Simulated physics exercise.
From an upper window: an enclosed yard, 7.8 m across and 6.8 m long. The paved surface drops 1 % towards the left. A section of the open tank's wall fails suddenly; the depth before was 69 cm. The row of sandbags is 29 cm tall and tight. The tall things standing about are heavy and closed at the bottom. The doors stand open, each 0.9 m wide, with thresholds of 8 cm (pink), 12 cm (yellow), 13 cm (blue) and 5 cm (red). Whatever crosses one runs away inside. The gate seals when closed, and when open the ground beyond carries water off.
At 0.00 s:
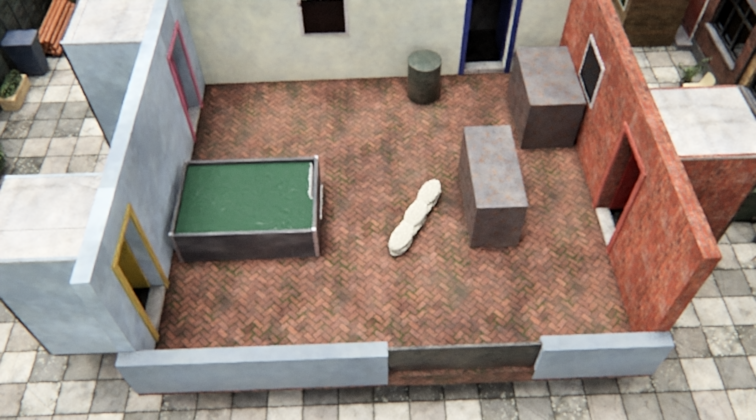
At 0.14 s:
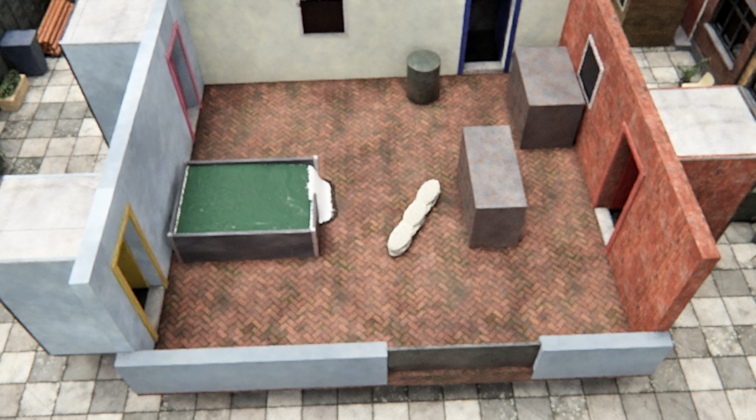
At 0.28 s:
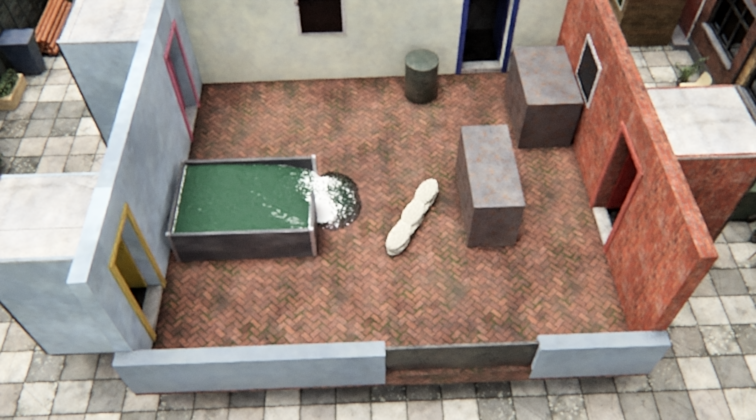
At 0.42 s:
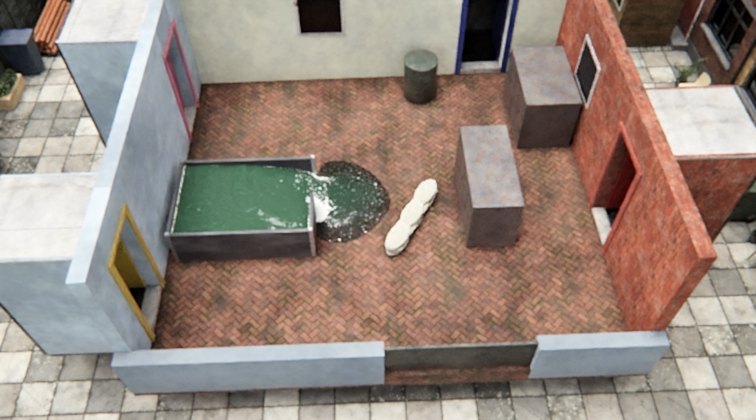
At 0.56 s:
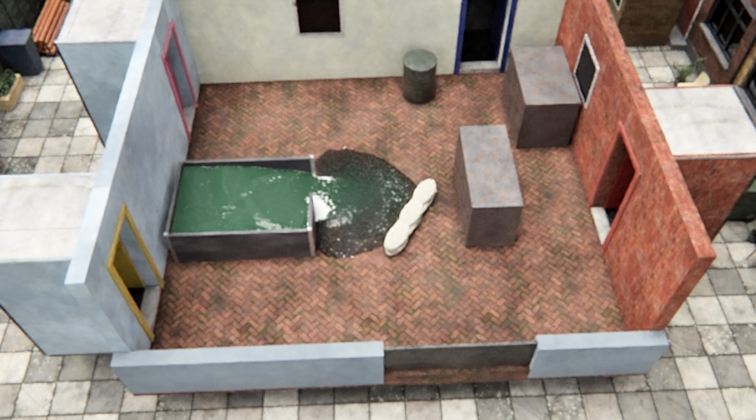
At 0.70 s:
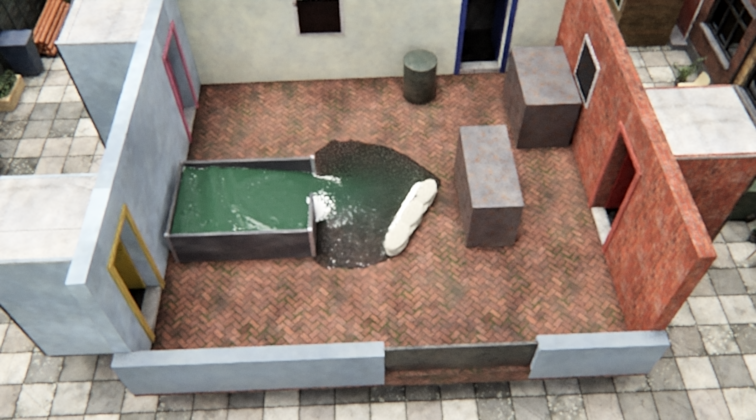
Green tank of water in a walled brick yard bursting at its right side, water spreading across the paving to a pale barrier.
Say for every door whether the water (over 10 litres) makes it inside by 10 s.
The water let in: At the pink door it does not reach the limit; at the yellow door it stays under the limit; at the blue door it goes over the limit; at the red door it stays under the limit.
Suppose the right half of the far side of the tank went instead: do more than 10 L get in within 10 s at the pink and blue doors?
Against that limit: Pink over, blue below.
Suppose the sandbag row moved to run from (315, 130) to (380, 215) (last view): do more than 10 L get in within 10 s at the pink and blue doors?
Against that limit: Pink over, blue below.
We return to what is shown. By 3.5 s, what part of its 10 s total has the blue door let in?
About 40 per cent.
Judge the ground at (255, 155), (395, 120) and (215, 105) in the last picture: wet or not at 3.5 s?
In that order: Still dry, flooded, dry.
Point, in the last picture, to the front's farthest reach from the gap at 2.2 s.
At about (502, 77).
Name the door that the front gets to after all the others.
It is the pink one.
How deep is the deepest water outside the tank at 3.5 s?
About 26 cm.
After 1.4 s water covers 20 % of the floor and is deepest (36 cm) near (321, 198); pink door not reached, yellow door not reached, blue door not reached, red door not reached.
After 2.2 s water covers 30 % of the floor and is deepest (33 cm) near (407, 209); pink door not reached, yellow door not reached, blue door not reached, red door not reached.
After 3.5 s water covers 45 % of the floor and is deepest (26 cm) near (485, 78); pink door not reached, yellow door not reached, blue door 25 cm at the sill, 63 L in, red door not reached.
After 6.0 s water covers 65 % of the floor and is deepest (20 cm) near (429, 86); pink door not reached, yellow door 6 cm at the sill, 0 L in, blue door 16 cm at the sill, 147 L in, red door 2 cm at the sill, 0 L in.
After 10.0 s water covers 90 % of the floor and is deepest (12 cm) near (180, 197); pink door 8 cm at the sill, 3 L in, yellow door 7 cm at the sill, 0 L in, blue door 8 cm at the sill, 158 L in, red door 4 cm at the sill, 0 L in.
